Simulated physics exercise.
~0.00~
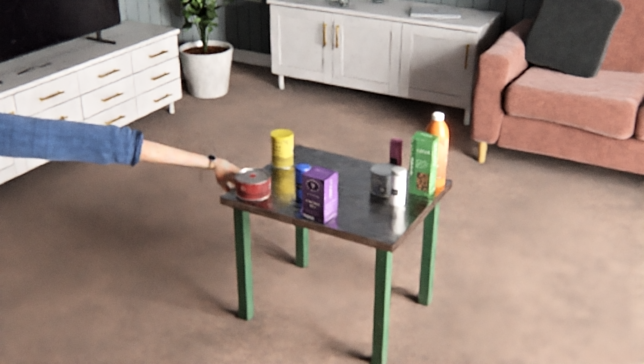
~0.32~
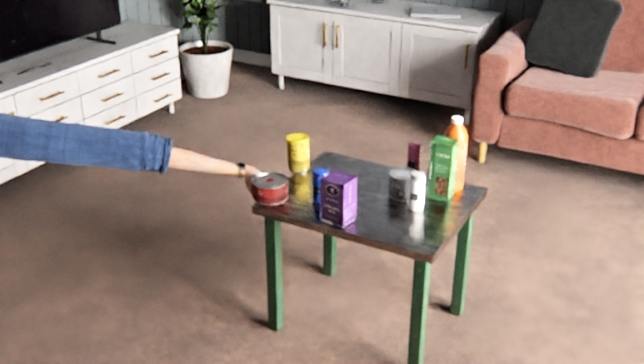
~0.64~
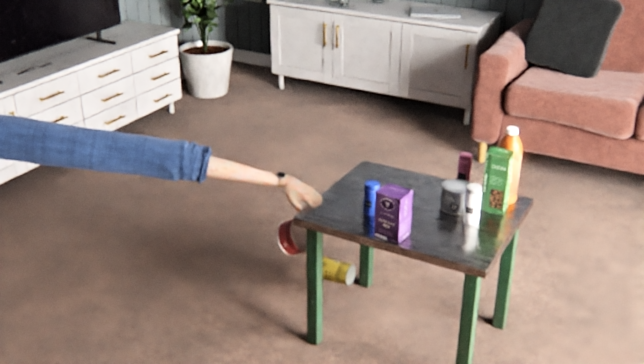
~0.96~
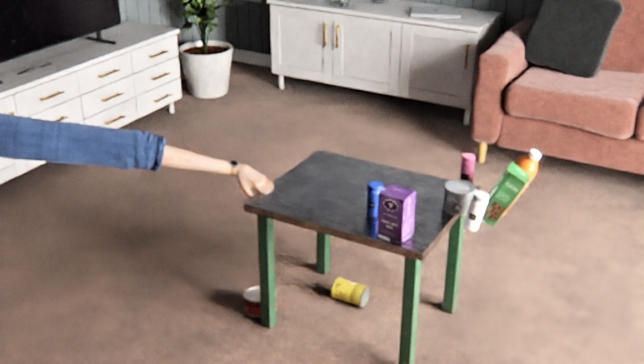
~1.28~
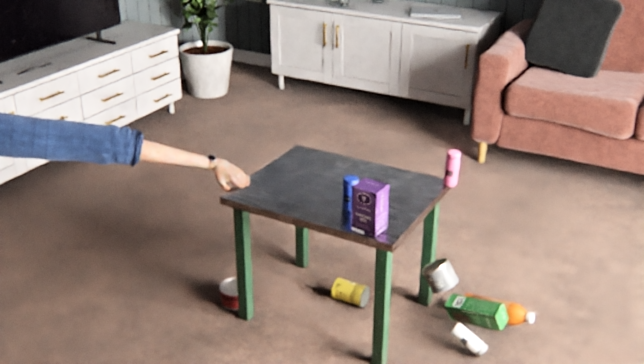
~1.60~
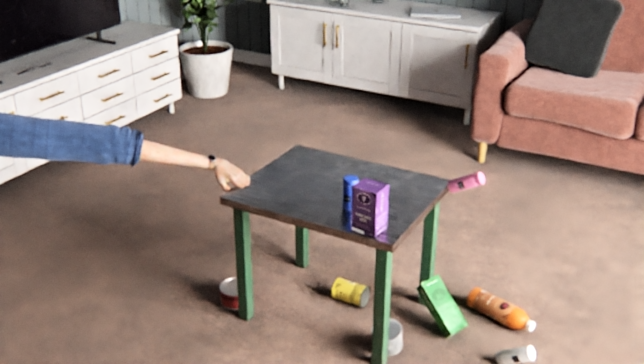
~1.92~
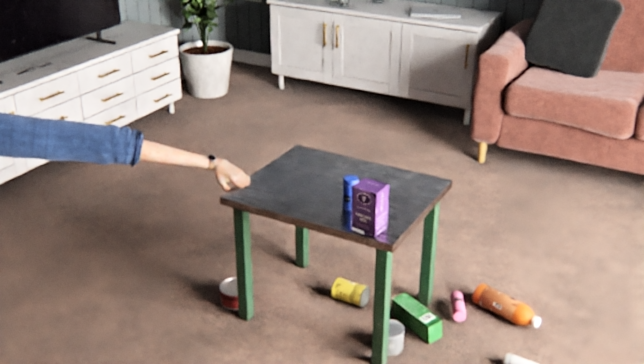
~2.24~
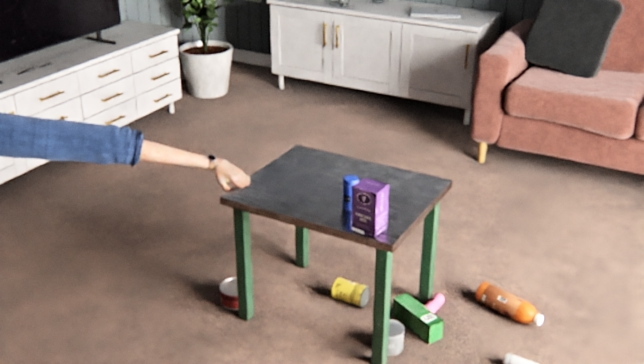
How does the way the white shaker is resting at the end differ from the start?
At the start the white shaker stands upright on the table, but by the end it is lying on its side on the floor.
